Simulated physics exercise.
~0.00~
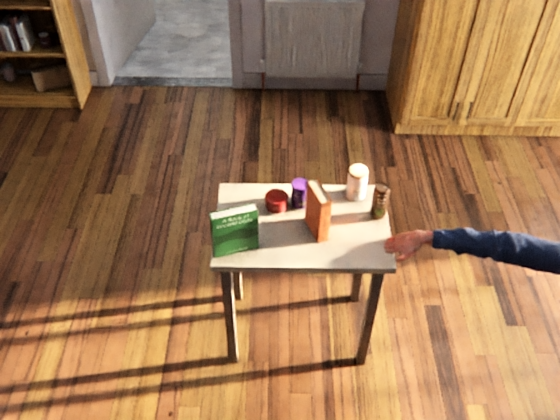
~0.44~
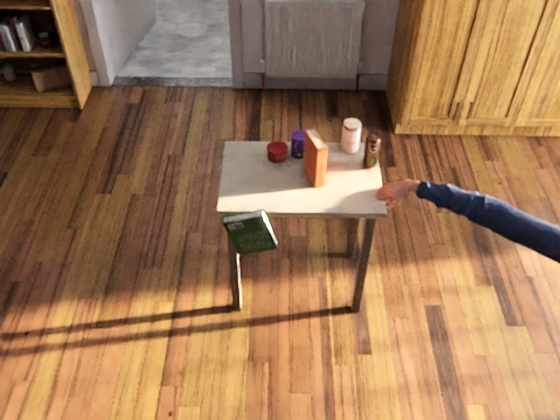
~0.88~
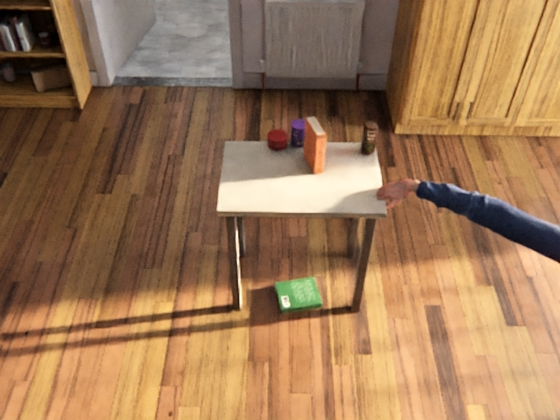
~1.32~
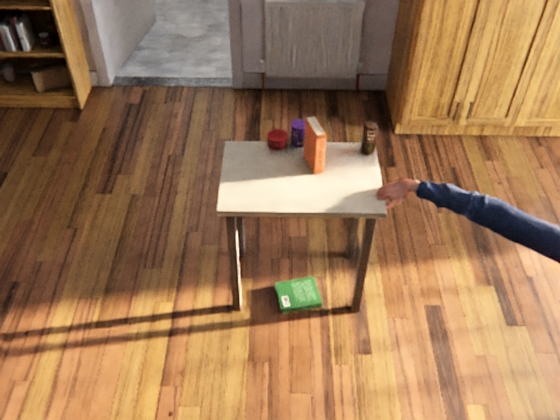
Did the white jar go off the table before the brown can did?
Yes, the white jar went off the table, while the brown can was still standing on it at the end.
A small table holding books and containers slid away from the viewer with a hand at its right edge. The green book dropped off the near side onto the floor, then the white jar was gone too, while the other four stayed on top.
